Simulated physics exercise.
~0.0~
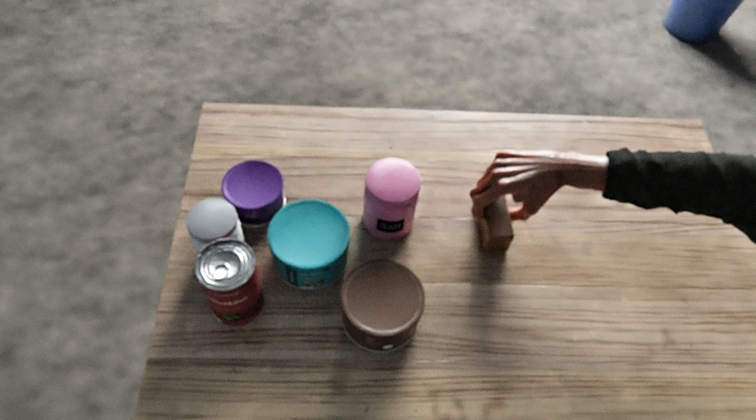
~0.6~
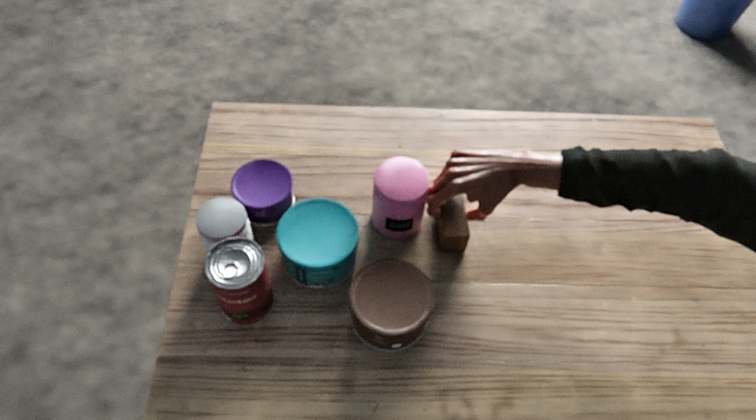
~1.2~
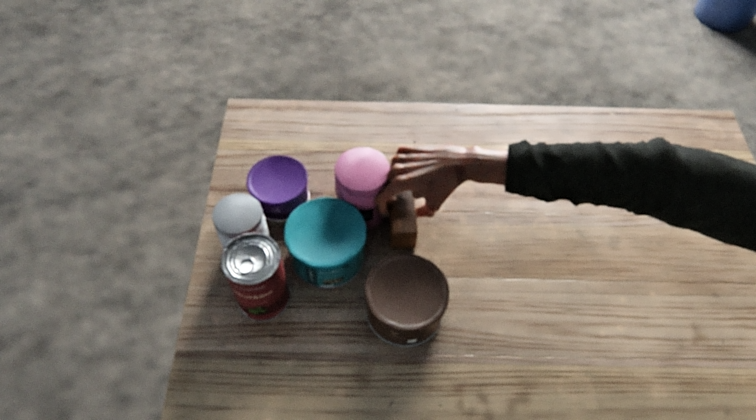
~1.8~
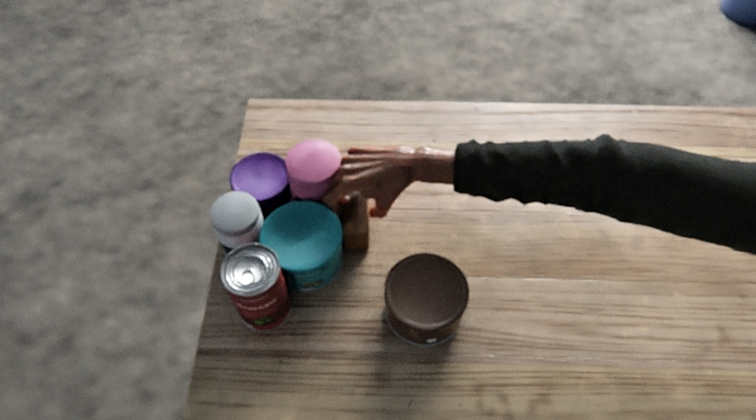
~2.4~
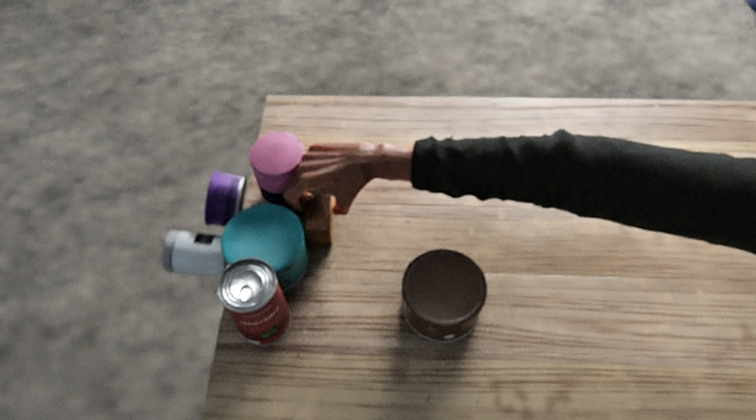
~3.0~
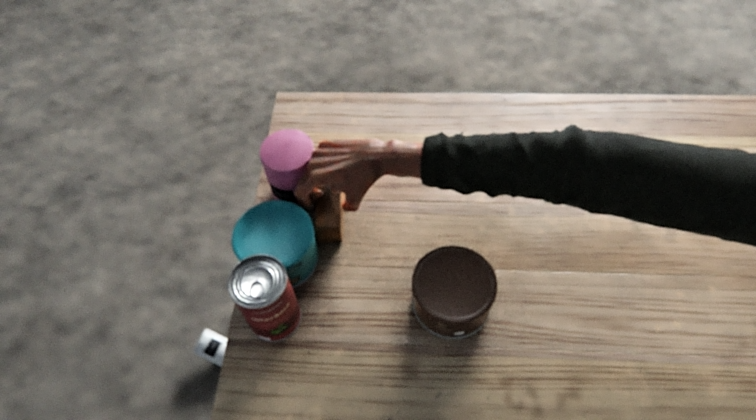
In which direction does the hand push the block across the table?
The hand pushes the block to the left, toward the table's left edge.
